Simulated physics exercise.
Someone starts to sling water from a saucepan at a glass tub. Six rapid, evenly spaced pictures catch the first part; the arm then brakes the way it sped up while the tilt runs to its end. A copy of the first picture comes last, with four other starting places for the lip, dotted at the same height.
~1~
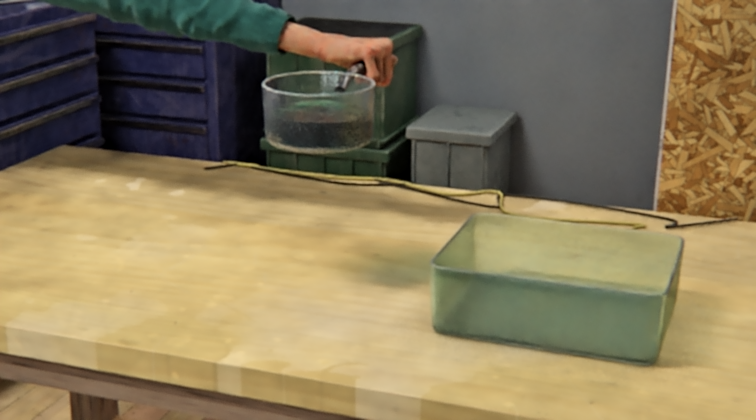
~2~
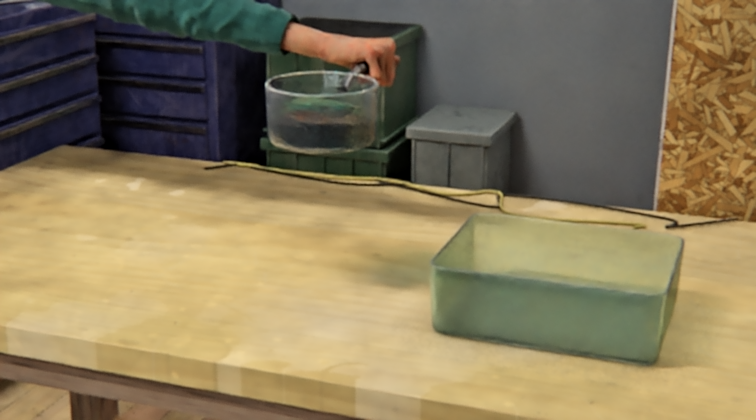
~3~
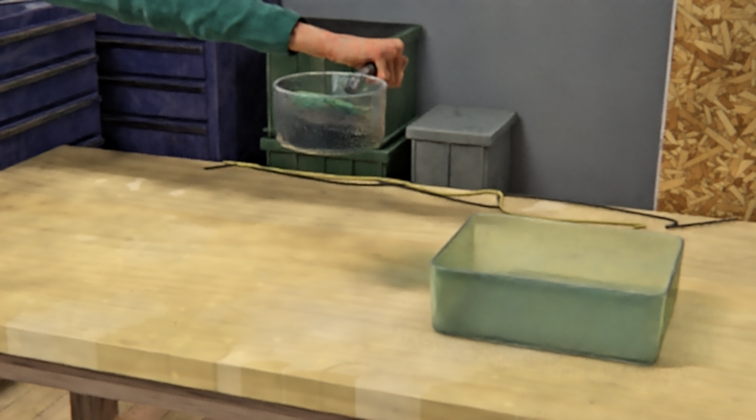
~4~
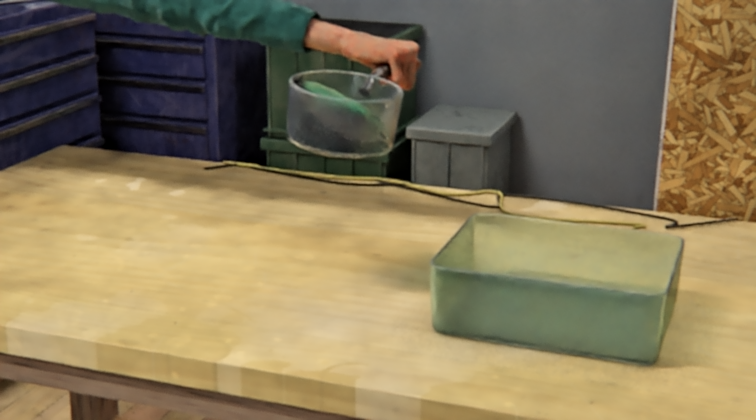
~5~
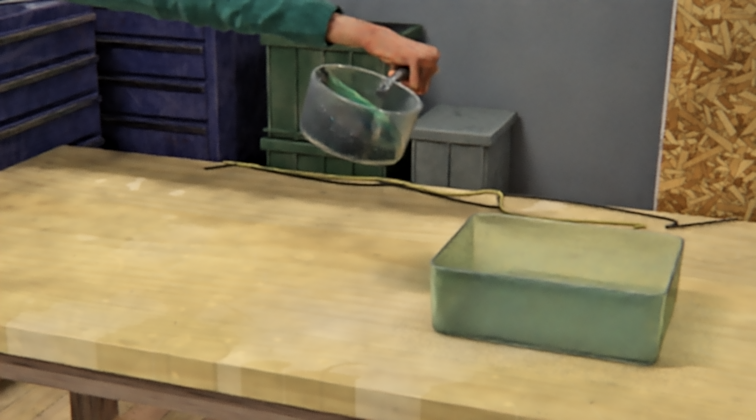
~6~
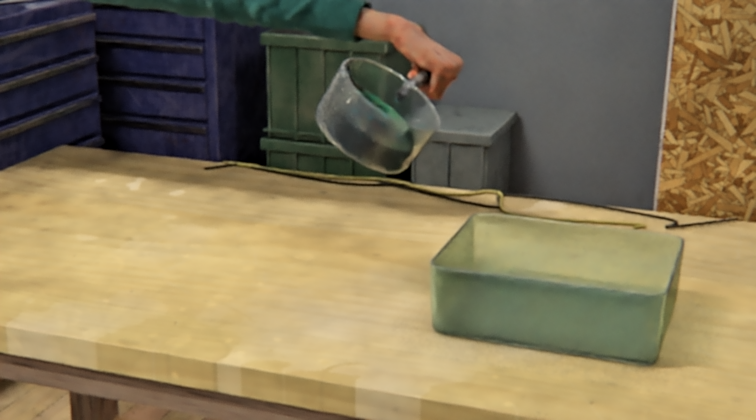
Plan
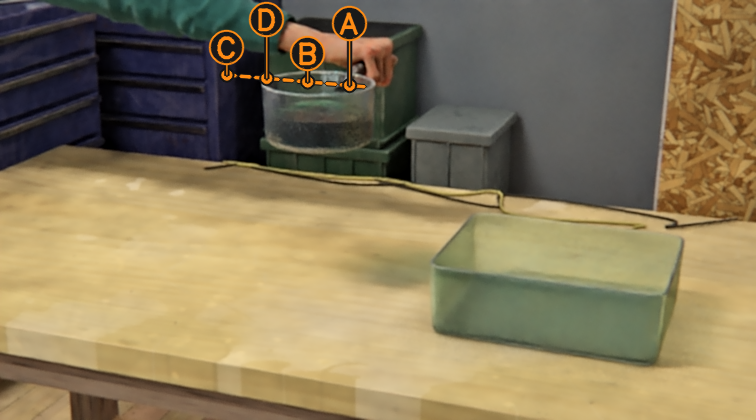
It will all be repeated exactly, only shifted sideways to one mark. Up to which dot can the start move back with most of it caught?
B is the one.
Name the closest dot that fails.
That is dot D.
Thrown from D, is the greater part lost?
Yes.
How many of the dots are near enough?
Two of them.
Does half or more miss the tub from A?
No, not at all.
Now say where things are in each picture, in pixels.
The first picture shows upright, lip at (369, 87); tub from (432, 330) to (658, 364); nothing has left yet.
The second picture shows upright, lip at (372, 87); nothing has left yet.
The third picture shows upright, lip at (381, 88); nothing has left yet.
The fourth picture shows tipped about 6°, lip at (397, 95); nothing has left yet.
The fifth picture shows tipped about 18°, lip at (417, 109); nothing has left yet.
The sixth picture shows tipped about 34°, lip at (435, 127); nothing has left yet.
In orange, A at (349, 85); B at (307, 81); C at (226, 75); D at (266, 78).
If A is chosen, about 76 % lands in the tub, 9 % falls short and 15 % goes beside or beyond.
If B is chosen, about 67 % lands in the tub, 23 % falls short and 10 % goes beside or beyond.
If C is chosen, about 1 % lands in the tub, 97 % falls short.
If D is chosen, about 35 % lands in the tub, 61 % falls short and 4 % goes beside or beyond.
